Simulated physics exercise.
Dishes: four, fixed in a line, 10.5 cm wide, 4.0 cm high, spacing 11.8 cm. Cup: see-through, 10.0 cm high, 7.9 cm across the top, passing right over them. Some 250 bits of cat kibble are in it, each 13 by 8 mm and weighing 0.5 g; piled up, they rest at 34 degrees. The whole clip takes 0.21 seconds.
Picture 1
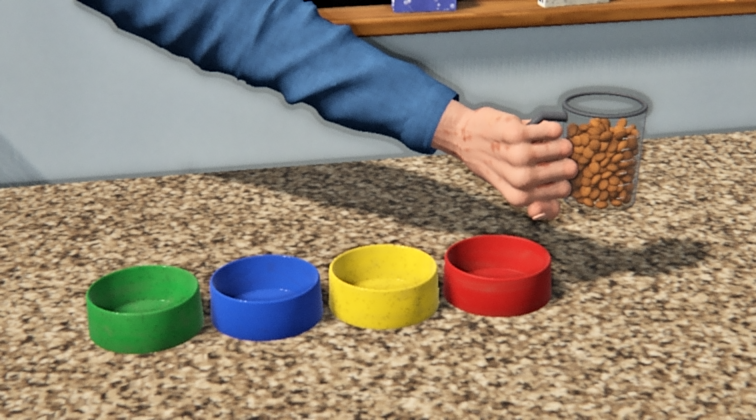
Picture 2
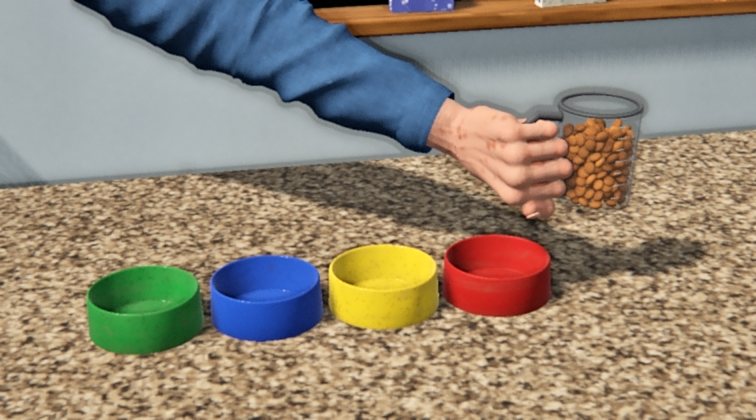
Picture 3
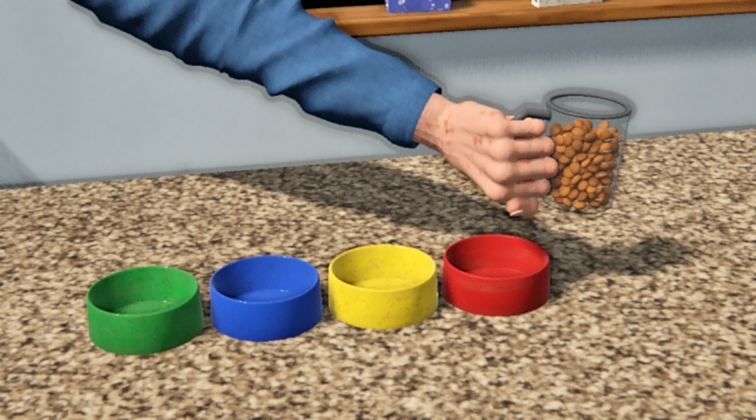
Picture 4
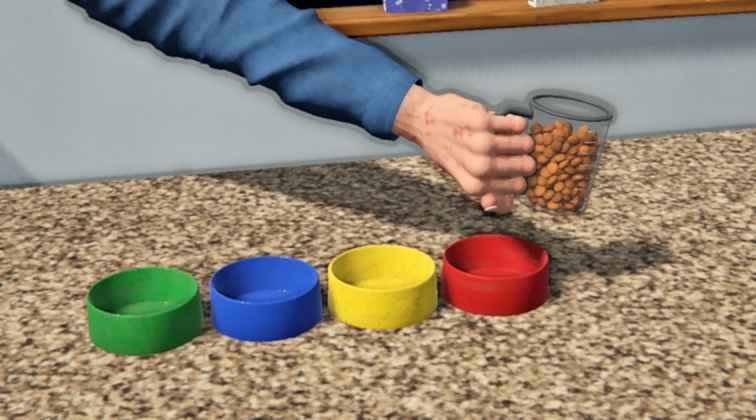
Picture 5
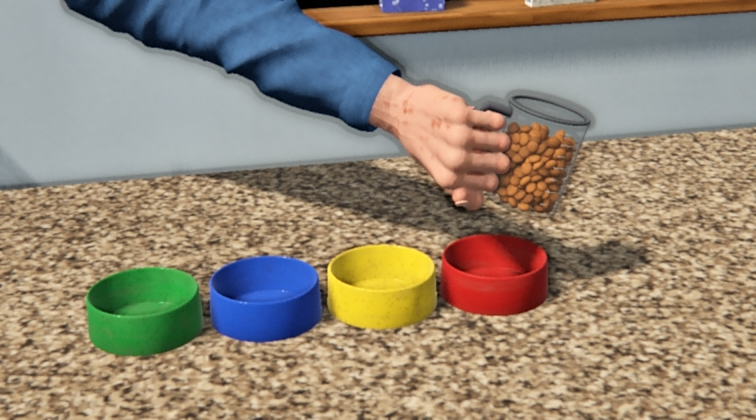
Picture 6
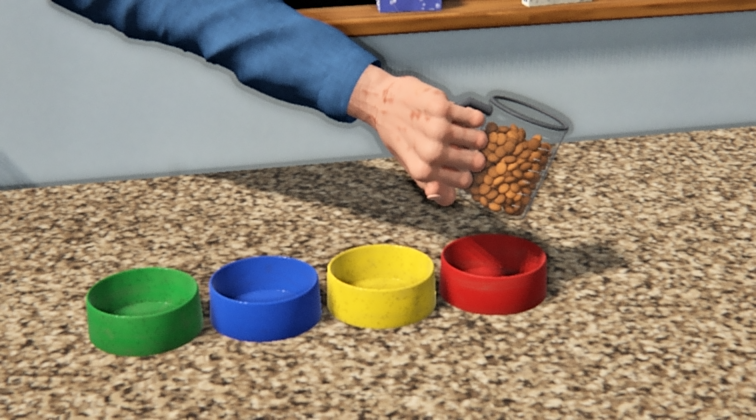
The clip shows a hand holding a clear cup of brown kibble above a speckled countertop, moving it left toward four dishes, green, blue, yellow and red from left to right, while gradually tilting it to the right.
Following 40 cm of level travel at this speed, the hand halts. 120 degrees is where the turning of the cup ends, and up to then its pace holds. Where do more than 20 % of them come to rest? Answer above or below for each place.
Red: Below, blue: Above, green: Below, yellow: Below, counter: Below.
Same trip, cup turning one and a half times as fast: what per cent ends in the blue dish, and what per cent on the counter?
I'd expect blue to end at 90 and the counter at 0.
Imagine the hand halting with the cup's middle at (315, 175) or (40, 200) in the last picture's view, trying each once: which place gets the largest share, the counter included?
On the first run most goes to yellow, and on the second to green.
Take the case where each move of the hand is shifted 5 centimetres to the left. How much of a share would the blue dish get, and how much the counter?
The blue one would get 60 and the counter 40.
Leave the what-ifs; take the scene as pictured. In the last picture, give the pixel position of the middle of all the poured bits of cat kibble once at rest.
When it all comes to rest, the middle is near (267, 292).
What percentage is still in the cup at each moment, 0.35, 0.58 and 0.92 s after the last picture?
Going in order, it reads 100, then 100, and finally 40 per cent.
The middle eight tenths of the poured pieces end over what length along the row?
I'd put it at close to 6 cm.
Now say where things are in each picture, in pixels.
Cup at (602, 153), tilt 0 degrees, lip at (643, 102), moved 0.0 cm; middle of the pieces at (602, 164); red dish at (498, 257); yellow dish at (383, 267); blue dish at (265, 278); green dish at (143, 289), in the first frame.
Cup at (597, 153), tilt 1 degrees, lip at (639, 103), moved 0.4 cm; middle of the pieces at (597, 164), in the second frame.
Cup at (583, 154), tilt 4 degrees, lip at (627, 106), moved 1.8 cm; middle of the pieces at (582, 165), in the third frame.
Cup at (561, 155), tilt 9 degrees, lip at (608, 111), moved 3.9 cm; middle of the pieces at (559, 167), in the fourth frame.
Cup at (535, 157), tilt 15 degrees, lip at (586, 117), moved 6.5 cm; middle of the pieces at (533, 169), in the fifth frame.
Cup at (511, 159), tilt 21 degrees, lip at (564, 124), moved 9.0 cm; middle of the pieces at (507, 170); red dish at (494, 256); yellow dish at (381, 267); blue dish at (264, 279); green dish at (143, 292), in the sixth frame.
Then, 0.35 s after the last picture, tilt 70 degrees; cup holds 100 %.
Then, 0.58 s after the last picture, tilt 102 degrees; cup holds 100 %.
Then, 0.92 s after the last picture, tilt 120 degrees; cup holds 40 %, blue 55 %.
In the end, red 0 %, blue 100 %, green 0 %, yellow 0 %, counter 0 %.
